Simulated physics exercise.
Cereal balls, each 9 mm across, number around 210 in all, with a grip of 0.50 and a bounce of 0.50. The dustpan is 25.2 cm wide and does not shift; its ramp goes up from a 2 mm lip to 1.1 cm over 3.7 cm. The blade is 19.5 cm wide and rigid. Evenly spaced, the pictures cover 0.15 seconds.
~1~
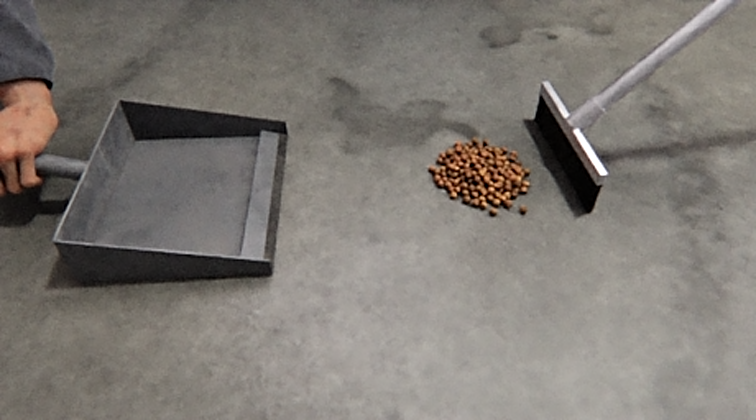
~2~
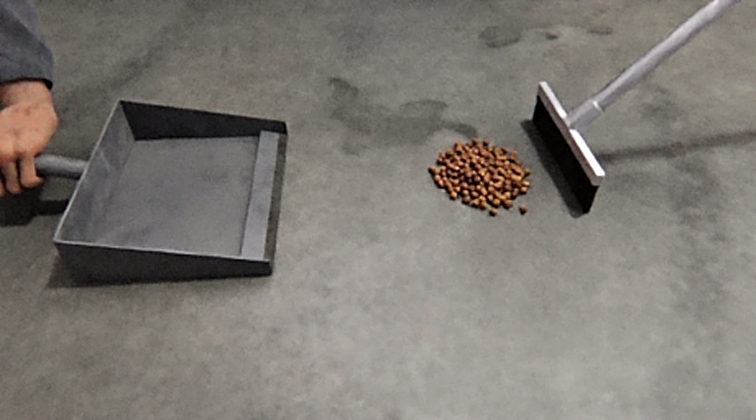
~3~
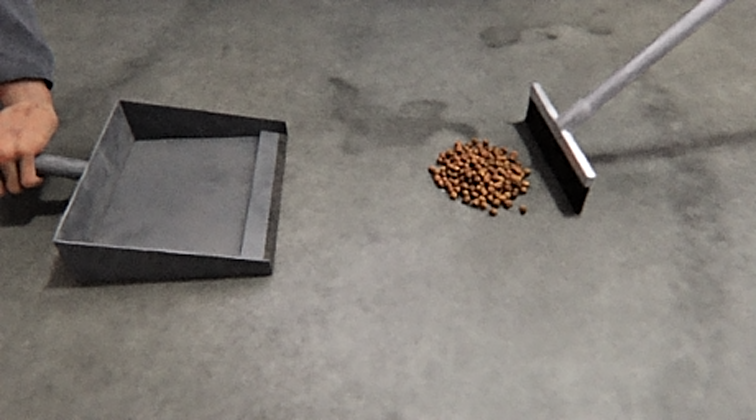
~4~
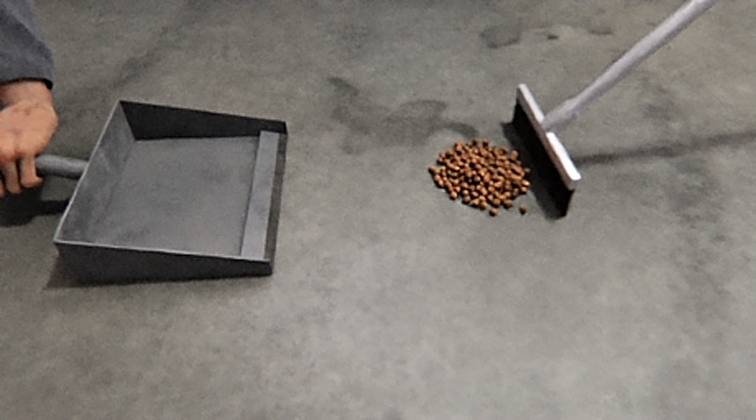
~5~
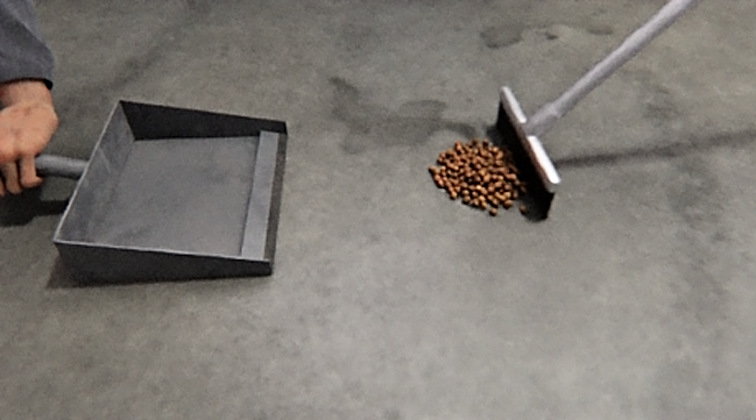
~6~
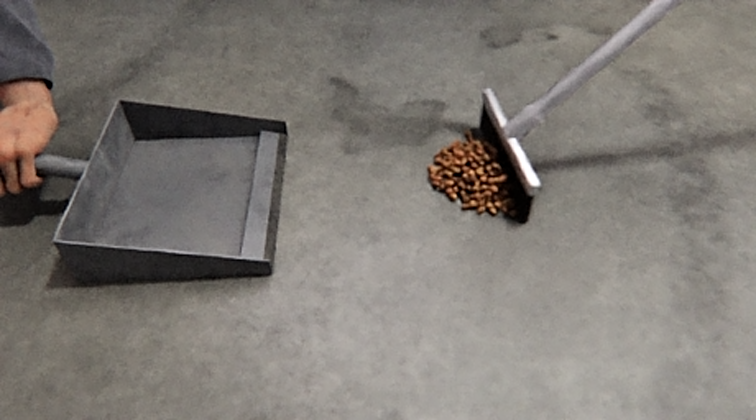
The footage shows a hand holding a gray dustpan still on a concrete floor while a long-handled blade at right moves left, reaches a pile of small brown balls, and pushes into it, shifting the balls slightly leftward.
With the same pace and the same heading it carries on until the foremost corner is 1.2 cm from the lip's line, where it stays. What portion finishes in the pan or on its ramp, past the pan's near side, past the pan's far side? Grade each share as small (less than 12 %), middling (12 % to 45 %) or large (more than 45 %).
Pan - large, near side - small, far side - small.
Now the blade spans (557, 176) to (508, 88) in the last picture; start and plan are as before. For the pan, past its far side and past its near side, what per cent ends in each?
Pan 15, far 10, near 0.
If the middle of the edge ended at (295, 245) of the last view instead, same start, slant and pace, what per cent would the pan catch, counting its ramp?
About 45 per cent.
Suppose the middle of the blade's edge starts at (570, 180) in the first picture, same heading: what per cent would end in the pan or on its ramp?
Roughly 50 percent would end up there.
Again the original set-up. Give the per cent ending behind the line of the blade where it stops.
Some 5 percent of it.
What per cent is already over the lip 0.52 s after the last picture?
Some 55 in a hundred by that moment.
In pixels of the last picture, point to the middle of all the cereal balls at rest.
Roughly (274, 205).
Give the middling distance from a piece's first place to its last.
Roughly 28 cm.
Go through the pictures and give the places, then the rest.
The first picture shows blade from (600, 179) to (544, 90), moved 0.0 cm, 0 of the pieces shifted so far; middle of the pieces at (484, 169); pan at (180, 200).
The second picture shows blade from (597, 180) to (542, 90), moved 0.4 cm, 0 of the pieces shifted so far; middle of the pieces at (484, 169).
The third picture shows blade from (588, 181) to (534, 91), moved 1.5 cm, 0 of the pieces shifted so far; middle of the pieces at (484, 169).
The fourth picture shows blade from (572, 184) to (521, 93), moved 3.5 cm, 0 of the pieces shifted so far; middle of the pieces at (484, 169).
The fifth picture shows blade from (553, 187) to (504, 95), moved 6.0 cm, 20 of the pieces shifted so far; middle of the pieces at (484, 169).
The sixth picture shows blade from (532, 190) to (486, 98), moved 8.5 cm, 201 of the pieces shifted so far; middle of the pieces at (476, 170); pan at (180, 200).
Then, 0.17 s after the last picture, middle of the blade 15 cm from the lip; 0 % over the lip, far side 0 %, near side 0 %.
Then, 0.28 s after the last picture, middle of the blade 6 cm from the lip; 0 % over the lip, far side 5 %, near side 5 %.
Then, 0.52 s after the last picture, middle of the blade 2 cm from the lip; 55 % over the lip, far side 5 %, near side 5 %.
In the end, pan 50 %, near side 5 %, far side 5 %, in front of the lip or behind the blade 40 %.
